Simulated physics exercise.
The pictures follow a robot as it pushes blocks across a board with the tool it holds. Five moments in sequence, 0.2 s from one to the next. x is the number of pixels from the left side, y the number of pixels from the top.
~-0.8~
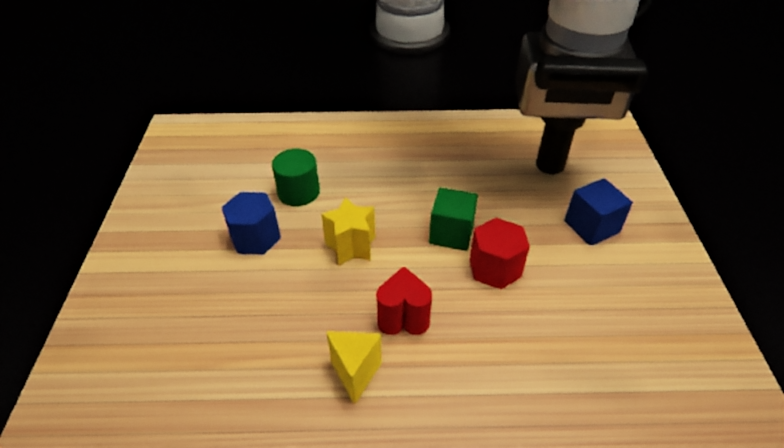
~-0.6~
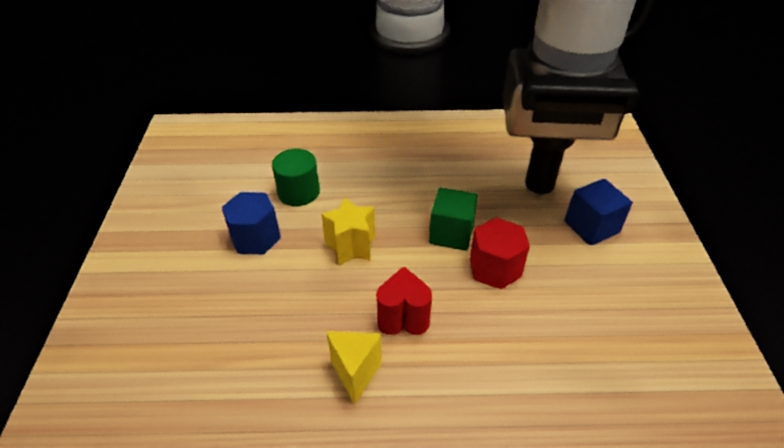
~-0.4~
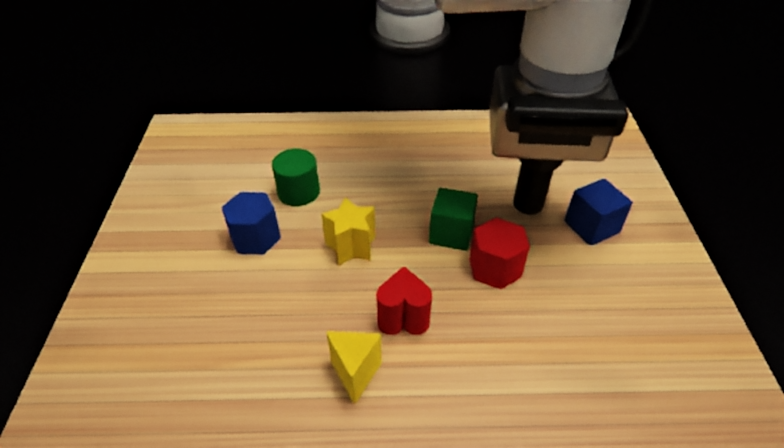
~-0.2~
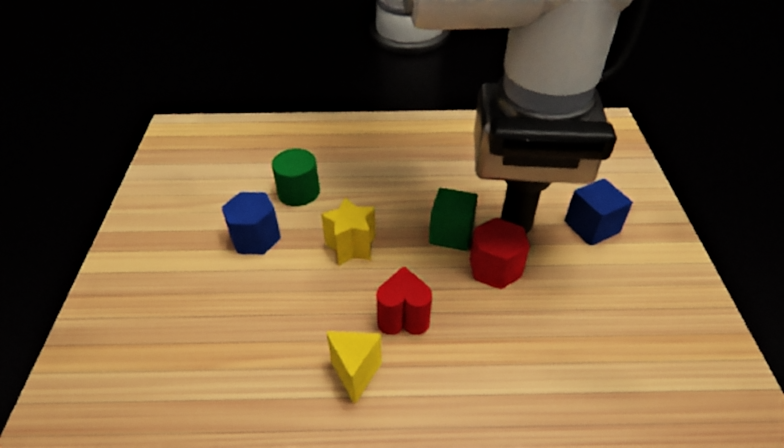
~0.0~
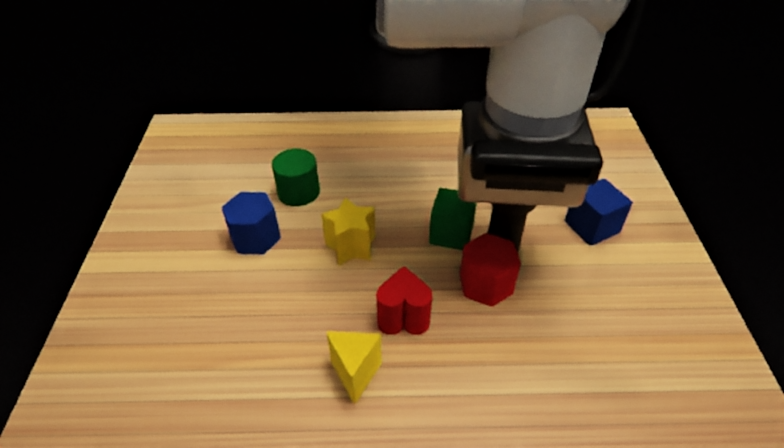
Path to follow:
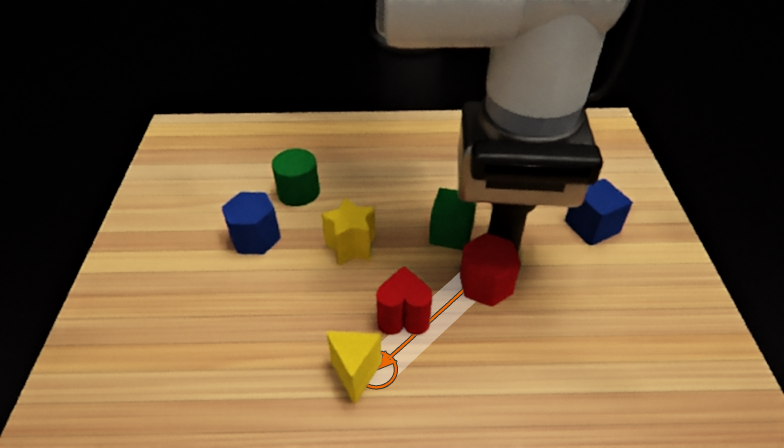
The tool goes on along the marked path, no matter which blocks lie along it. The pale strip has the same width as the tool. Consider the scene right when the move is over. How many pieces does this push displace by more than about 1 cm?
The answer is three or more blocks, counting only moves over 1 cm.
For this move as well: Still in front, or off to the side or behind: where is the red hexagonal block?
Prediction: Slipped aside.
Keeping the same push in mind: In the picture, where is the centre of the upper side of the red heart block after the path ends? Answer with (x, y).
I think it will end close to (361, 303).
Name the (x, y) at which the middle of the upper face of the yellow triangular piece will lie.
It will likely be found at (328, 359).
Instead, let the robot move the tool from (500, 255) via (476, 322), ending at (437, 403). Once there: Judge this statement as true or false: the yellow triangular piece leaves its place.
The claim does not hold.
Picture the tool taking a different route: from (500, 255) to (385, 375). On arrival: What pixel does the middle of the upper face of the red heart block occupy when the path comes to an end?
Roughly at (374, 302).
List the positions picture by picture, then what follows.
The first frame shows tool tip (550, 165); block tops, yellow triangular piece (353, 346); red heart block (404, 289); green square block (455, 203); red hexagonal block (502, 237).
The second frame shows tool (540, 184); blocks unchanged.
The third frame shows tool (528, 204); blocks unchanged.
The fourth frame shows tool (516, 224); blocks unchanged.
The fifth frame shows tool (503, 245); yellow triangular piece (353, 346); red heart block (404, 289); green square block (455, 203); red hexagonal block (492, 253).
Path on the board, in a line from (500, 255) to (377, 369).
The first path, step by step. One third of the way, tool (466, 280); red hexagonal block (466, 296), turned 25° anticlockwise.
Two thirds of the way, tool (424, 318); red heart block (384, 297), turned 35° clockwise; red hexagonal block (459, 329), turned 60° anticlockwise.
At the end, tool (376, 360); yellow triangular piece (328, 359), turned 20° clockwise; red heart block (361, 303), turned 85° clockwise; green square block in place; red hexagonal block (459, 331), turned 65° anticlockwise.
